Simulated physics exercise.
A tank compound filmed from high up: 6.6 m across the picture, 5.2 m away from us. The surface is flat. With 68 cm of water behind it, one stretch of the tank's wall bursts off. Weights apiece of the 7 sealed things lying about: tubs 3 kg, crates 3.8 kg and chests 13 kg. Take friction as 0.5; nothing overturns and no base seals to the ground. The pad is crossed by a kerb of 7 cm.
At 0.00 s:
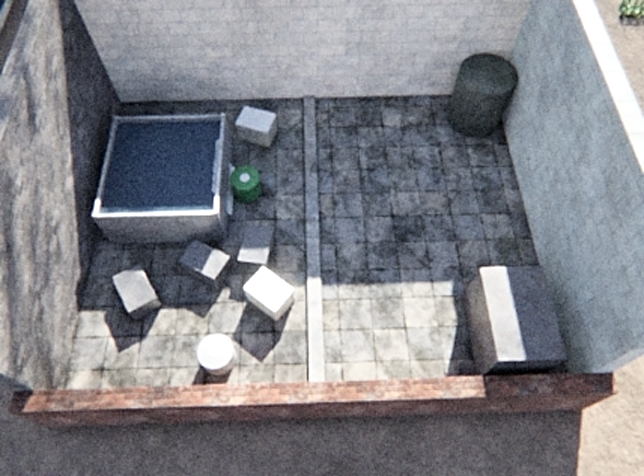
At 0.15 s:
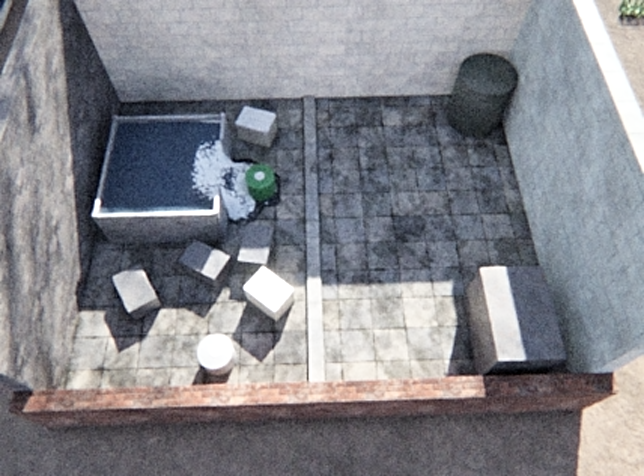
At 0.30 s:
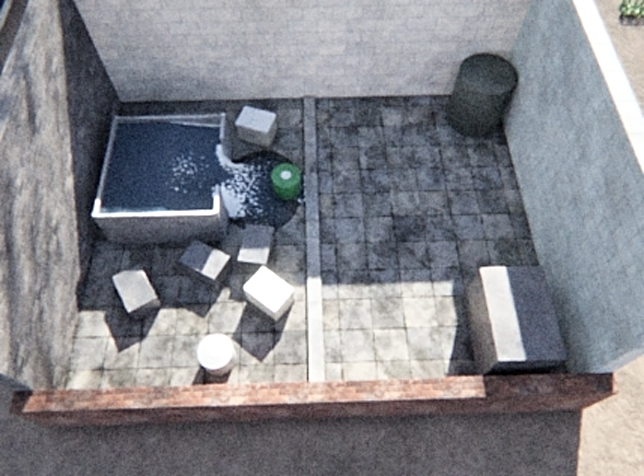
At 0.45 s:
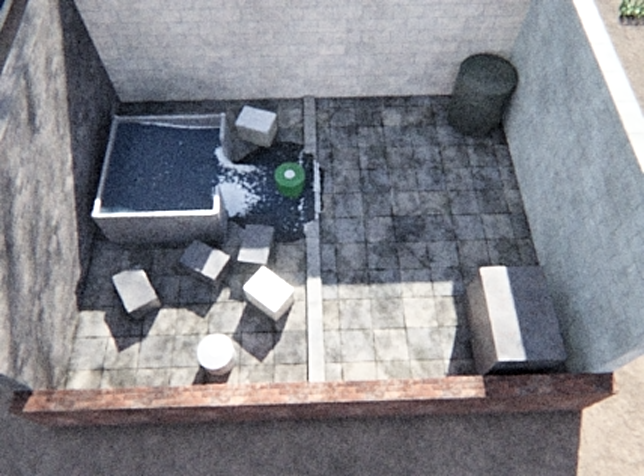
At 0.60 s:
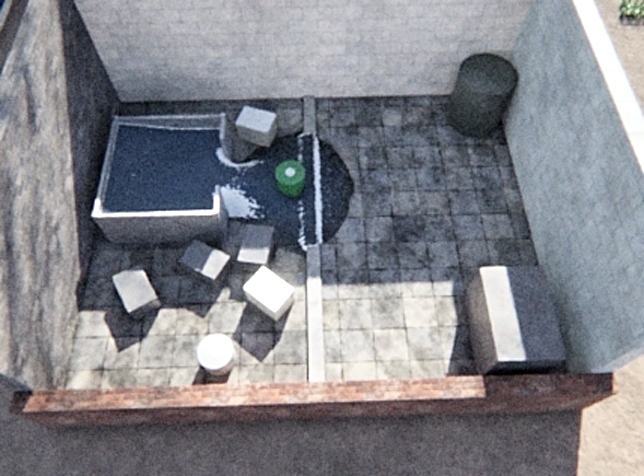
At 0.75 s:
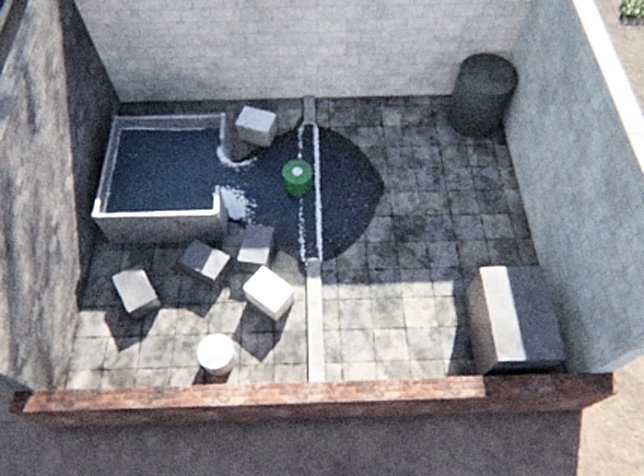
In a walled, paved yard seen from above, one side of a raised water tank gives way and water pours out among the scattered pale blocks. It pushes the green tub a short way right, then crosses the low kerb and spreads in a dark, rounded pool, the tub drifting slightly nearer the kerb.
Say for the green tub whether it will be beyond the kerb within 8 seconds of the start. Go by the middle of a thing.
The green tub crosses.
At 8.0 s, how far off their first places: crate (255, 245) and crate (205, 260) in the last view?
In turn: 60 cm, 40 cm.
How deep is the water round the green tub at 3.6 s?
About 12 cm.
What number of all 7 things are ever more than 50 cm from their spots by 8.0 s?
I count 2.
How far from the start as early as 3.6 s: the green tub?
Roughly 400 cm by then.
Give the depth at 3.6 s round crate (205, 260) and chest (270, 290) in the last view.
Roughly 0 and 3 cm.
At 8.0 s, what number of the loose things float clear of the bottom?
3 of them.
After 1.6 s the green tub is near (406, 175), 2.5 m from its start, afloat; 1 of 7 are over the mark; 1 afloat.
After 3.6 s the green tub is near (505, 189), 3.9 m from its start, afloat; 1 of 7 are over the mark; 1 afloat.
After 5.6 s the green tub is near (511, 237), 4.0 m from its start, afloat; 1 of 7 are over the mark; 2 afloat.
After 8.0 s the green tub is near (452, 264), 3.3 m from its start, afloat; 1 of 7 are over the mark; 3 afloat.
